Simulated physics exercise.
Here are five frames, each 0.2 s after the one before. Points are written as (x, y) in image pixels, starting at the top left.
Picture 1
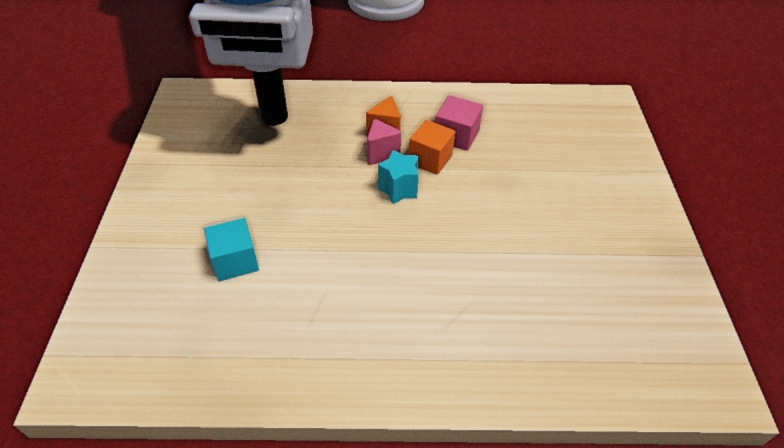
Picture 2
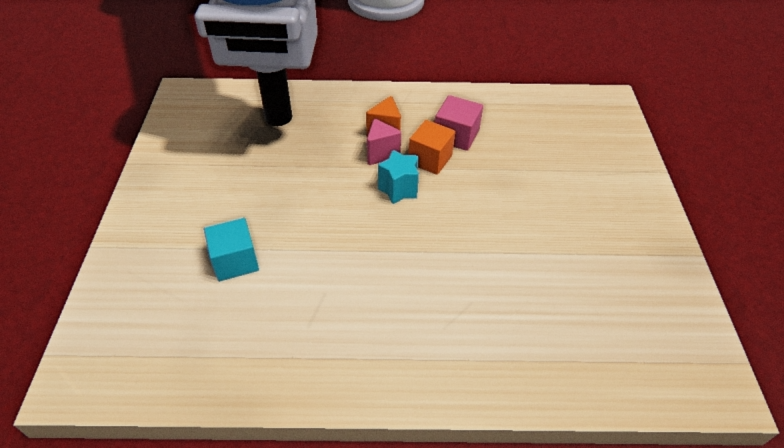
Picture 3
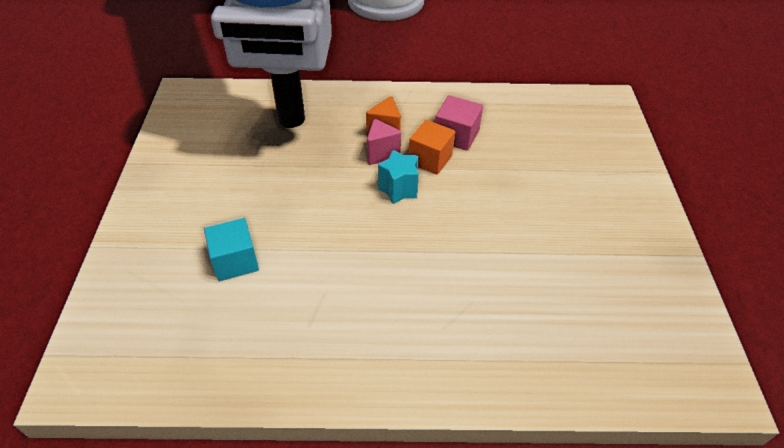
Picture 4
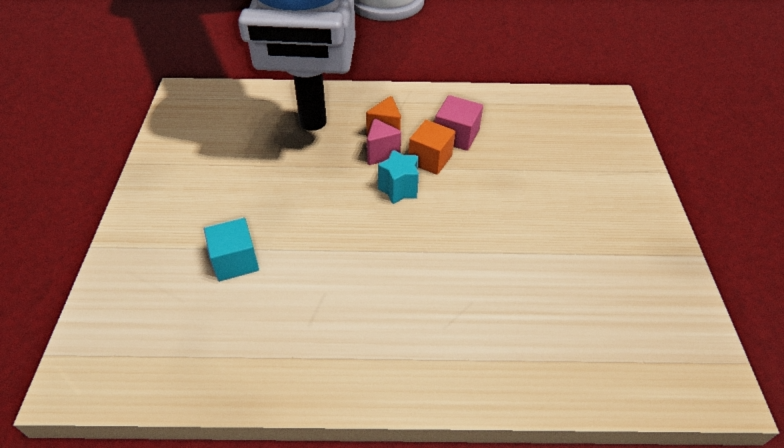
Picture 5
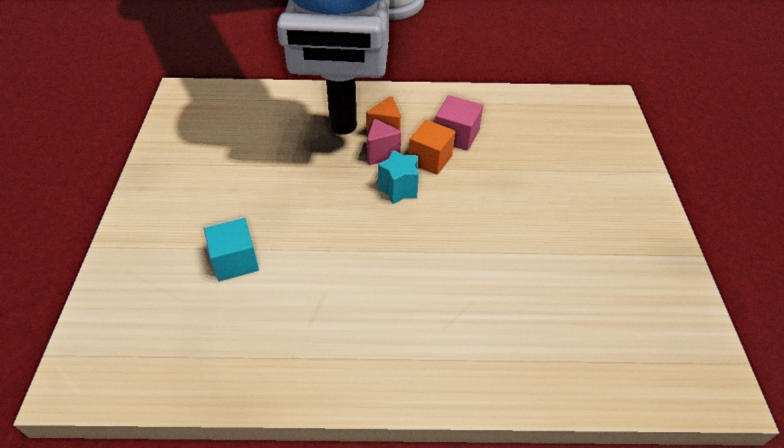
In the video, a robotic arm with a black bar moves right along the far side of a wooden board, nearing a cluster of pink, orange and teal blocks, while all the blocks, including a separate teal cube, stay still.
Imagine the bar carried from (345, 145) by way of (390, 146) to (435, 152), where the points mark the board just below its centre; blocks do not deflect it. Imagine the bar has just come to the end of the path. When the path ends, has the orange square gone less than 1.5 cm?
It seems not.
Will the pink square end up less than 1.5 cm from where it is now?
In short: Yes.
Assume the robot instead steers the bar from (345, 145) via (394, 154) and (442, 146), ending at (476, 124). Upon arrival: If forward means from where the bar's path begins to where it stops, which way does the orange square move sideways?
It is displaced to the right.
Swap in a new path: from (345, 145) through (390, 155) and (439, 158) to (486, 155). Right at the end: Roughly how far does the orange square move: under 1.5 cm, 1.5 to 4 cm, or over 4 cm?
It goes a long way, over 4 cm.
What follows on the original path. One third of the way, bar (375, 127); pink triangle (393, 132), turned 35° clockwise.
Two thirds of the way, bar (408, 129); pink triangle (407, 140), turned 65° clockwise; orange triangle (390, 105); orange square (437, 136), turned 20° anticlockwise.
At the end, bar (437, 133); pink triangle (413, 141), turned 90° clockwise; orange triangle (390, 105); orange square (459, 144), turned 20° clockwise; pink square not moved.
